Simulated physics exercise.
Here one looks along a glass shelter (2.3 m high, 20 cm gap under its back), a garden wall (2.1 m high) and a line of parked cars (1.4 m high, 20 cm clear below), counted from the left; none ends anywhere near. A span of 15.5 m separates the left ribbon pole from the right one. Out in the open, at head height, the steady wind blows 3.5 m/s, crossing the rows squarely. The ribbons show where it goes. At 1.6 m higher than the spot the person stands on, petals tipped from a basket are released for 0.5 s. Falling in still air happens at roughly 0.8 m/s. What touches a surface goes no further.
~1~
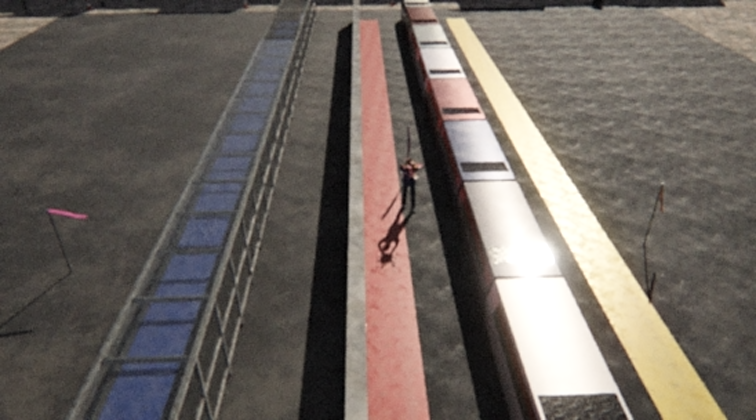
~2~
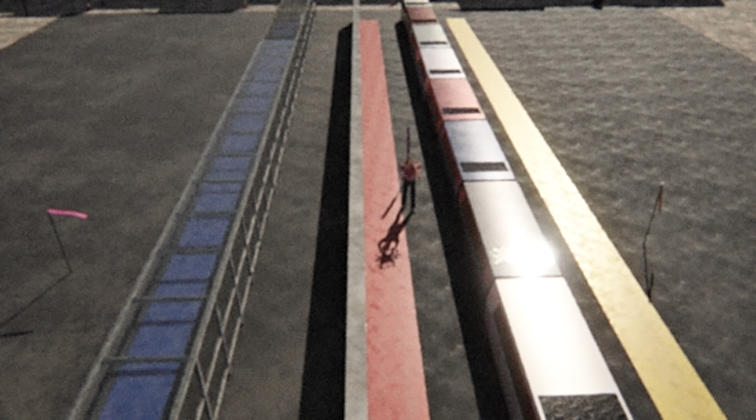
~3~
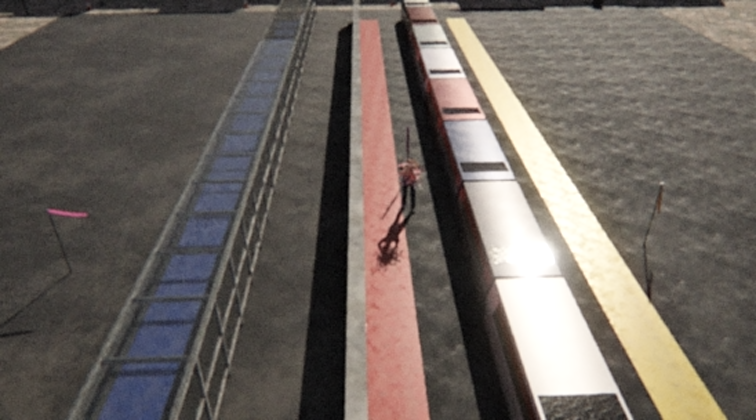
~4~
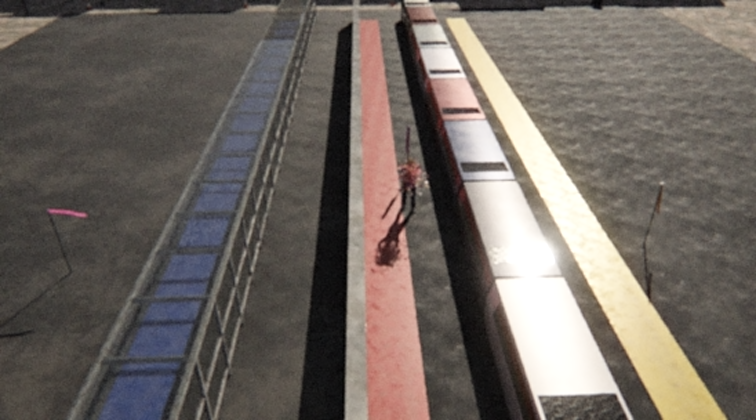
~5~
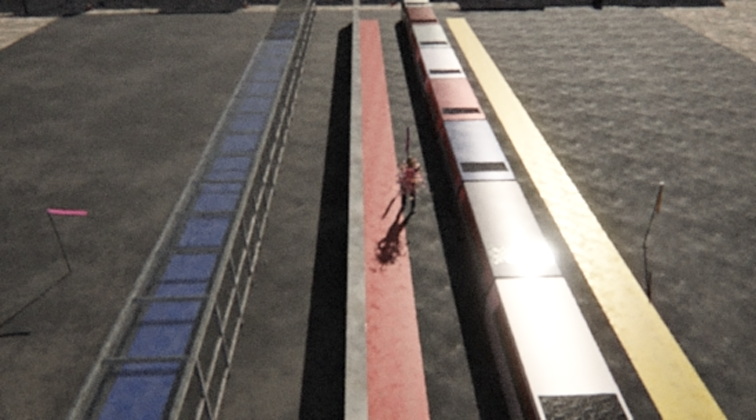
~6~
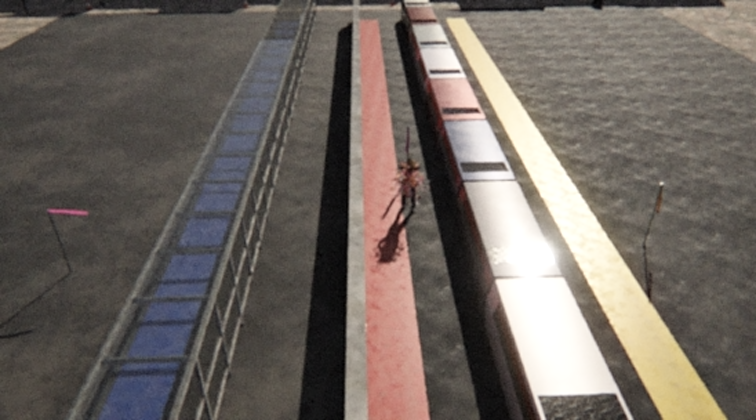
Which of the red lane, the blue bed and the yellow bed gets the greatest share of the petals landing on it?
The red one.
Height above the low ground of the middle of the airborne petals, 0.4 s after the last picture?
The middle sits roughly 1.0 m above the low ground.
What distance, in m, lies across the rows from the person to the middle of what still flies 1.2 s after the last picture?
It is around 0.5 m.
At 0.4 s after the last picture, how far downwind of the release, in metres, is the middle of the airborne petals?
Around 0.0 metres.
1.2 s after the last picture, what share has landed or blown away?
Roughly 25 per cent by then.
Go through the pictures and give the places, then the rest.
The first frame shows the left ribbon ends at (86, 217), leaning 80 degrees to the right, the petals in the air span x = 405 to 420 around y = 170 and it comes from (411, 170).
The second frame shows the right ribbon ends at (660, 213), leaning 10 degrees to the right, the petals in the air span x = 400 to 420 around y = 170, the blue one passes (196, 253), the yellow one passes (589, 244) and the red one passes (385, 249).
The third frame shows the inner ribbon ends at (408, 153), hanging almost straight, the petals in the air span x = 400 to 420 around y = 175 and the top of the glass shelter crosses (231, 153).
The fourth frame shows the left ribbon ends at (86, 216), leaning 80 degrees to the right, the petals in the air span x = 400 to 420 around y = 175, the blue one passes (215, 205), the yellow one passes (562, 198) and the red one passes (382, 202).
The fifth frame shows the right ribbon ends at (657, 214), hanging almost straight and the petals in the air span x = 400 to 420 around y = 180.
The sixth frame shows the inner ribbon ends at (407, 153), hanging almost straight, the petals in the air span x = 395 to 420 around y = 180 and the top of the garden wall crosses (356, 157).
Then, 0.4 s after the last picture, 0 % lies on the blue bed, 0 % on the yellow bed and 0 % on the red lane; 1 % has touched down or left; the middle of what still flies is 1.0 m above the low ground, near (405, 190).
Then, 1.2 s after the last picture, 0 % lies on the blue bed, 0 % on the yellow bed and 13 % on the red lane; 23 % has touched down or left; the middle of what still flies is 0.5 m above the low ground, near (401, 204).
Then, 2.7 s after the last picture, 0 % lies on the blue bed, 0 % on the yellow bed and 57 % on the red lane; 85 % has touched down or left; the middle of what still flies is 0.4 m above the low ground, near (390, 209).
Then, 7.2 s after the last picture, 0 % lies on the blue bed, 0 % on the yellow bed and 71 % on the red lane; 100 % has touched down or left.
Then, 44.2 s after the last picture, 0 % lies on the blue bed, 0 % on the yellow bed and 71 % on the red lane; 100 % has touched down or left.
